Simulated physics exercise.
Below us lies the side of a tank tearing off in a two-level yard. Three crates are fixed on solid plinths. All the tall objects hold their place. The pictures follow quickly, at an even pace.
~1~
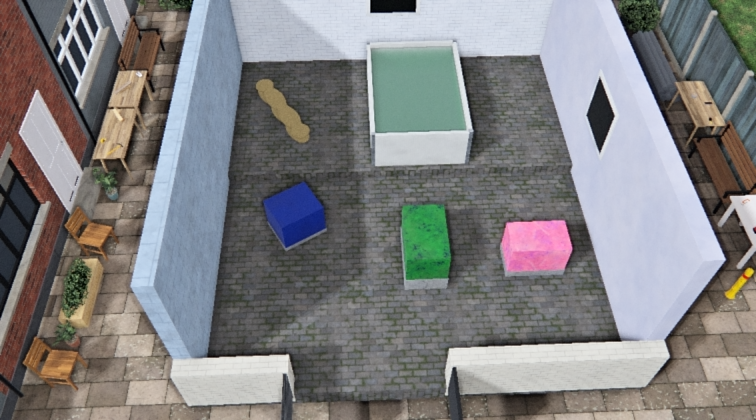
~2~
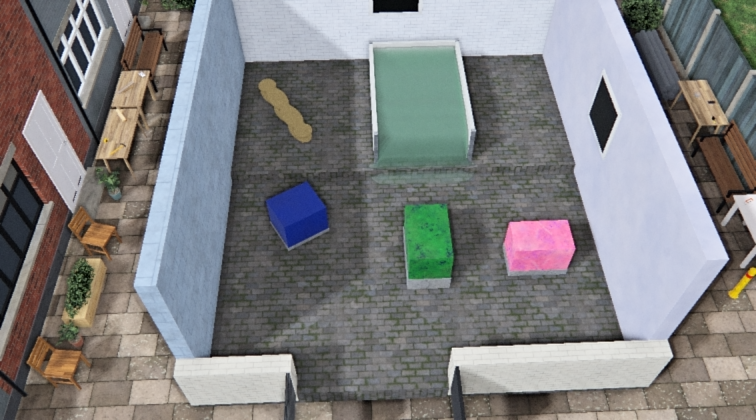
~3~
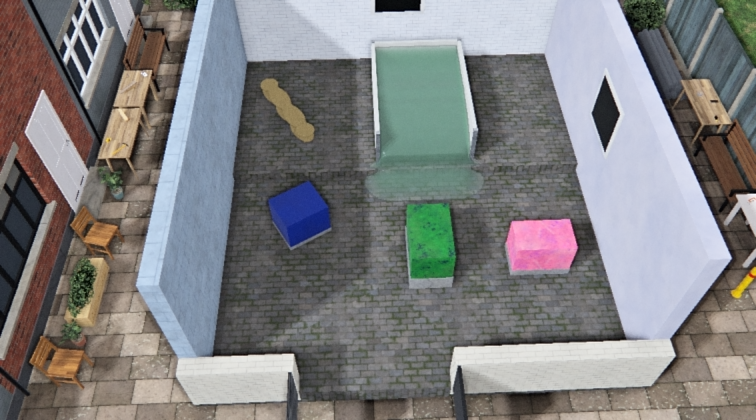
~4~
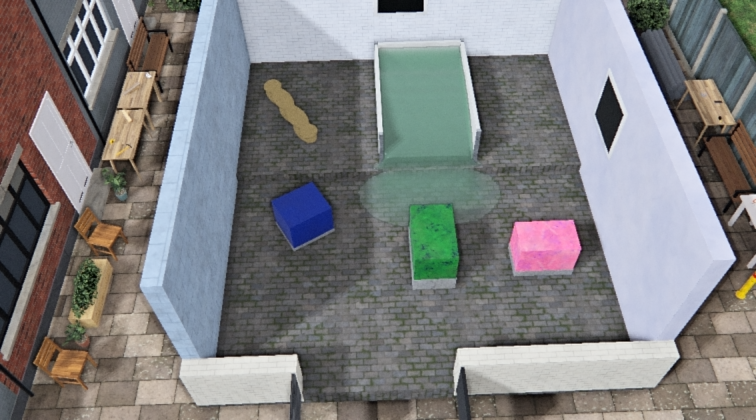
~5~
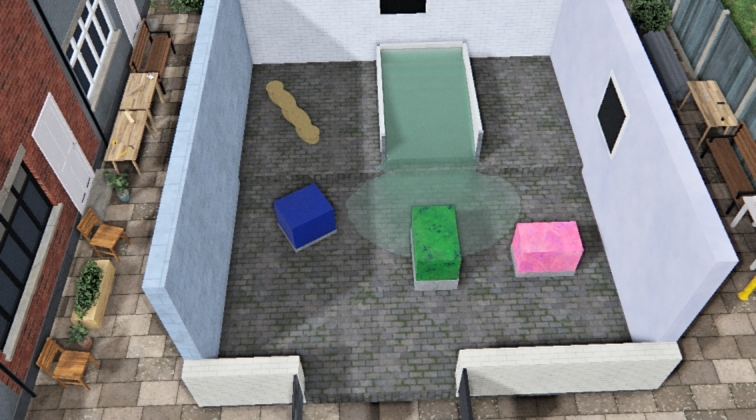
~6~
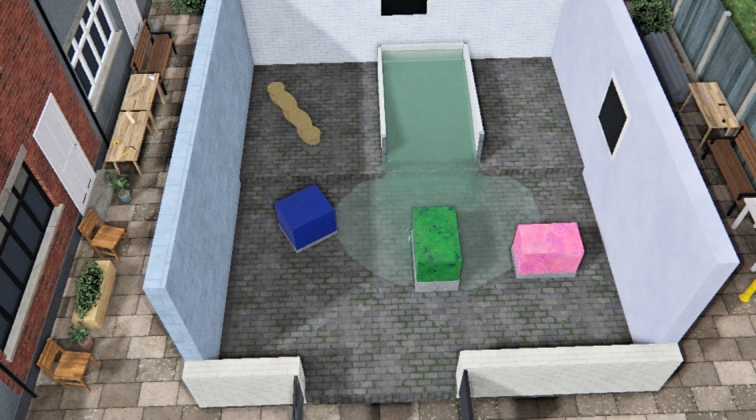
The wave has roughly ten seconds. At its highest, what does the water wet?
One by one: The blue crate is soaked; the pink crate is soaked; the green crate is soaked.
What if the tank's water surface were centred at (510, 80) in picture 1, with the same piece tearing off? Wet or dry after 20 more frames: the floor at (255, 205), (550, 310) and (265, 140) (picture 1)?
One after the other: Clear, covered, not flooded.
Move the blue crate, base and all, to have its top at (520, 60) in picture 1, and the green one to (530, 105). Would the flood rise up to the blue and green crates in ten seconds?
Blue crate keeps dry; green crate is safe.
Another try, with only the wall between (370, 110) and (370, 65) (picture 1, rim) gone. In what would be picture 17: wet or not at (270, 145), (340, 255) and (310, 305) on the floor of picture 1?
As listed: Awash, not flooded, no water.
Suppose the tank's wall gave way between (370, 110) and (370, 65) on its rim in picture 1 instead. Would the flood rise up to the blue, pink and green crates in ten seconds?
The blue one is wetted, the pink one keeps dry, the green one is spared.
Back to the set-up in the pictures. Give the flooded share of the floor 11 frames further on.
Roughly 50 per cent.
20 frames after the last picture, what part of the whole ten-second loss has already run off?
About 25 per cent.
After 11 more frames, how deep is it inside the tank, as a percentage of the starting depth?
Some 34 per cent.
A moment on, water covers 35 % of the floor; the blue crate water round its plinth, the pink crate water round its plinth, the green crate water round its plinth.
Next, water covers 50 % of the floor; the blue crate water round its plinth, the pink crate water round its plinth, the green crate water round its plinth.
Then, water covers 60 % of the floor; the blue crate water round its plinth, the pink crate water round its plinth, the green crate water round its plinth.
Later, water covers 60 % of the floor; the blue crate water round its plinth, the pink crate water round its plinth, the green crate water round its plinth.
In the end, water covers 60 % of the floor; the blue crate was topped, the pink crate was topped, the green crate was topped.
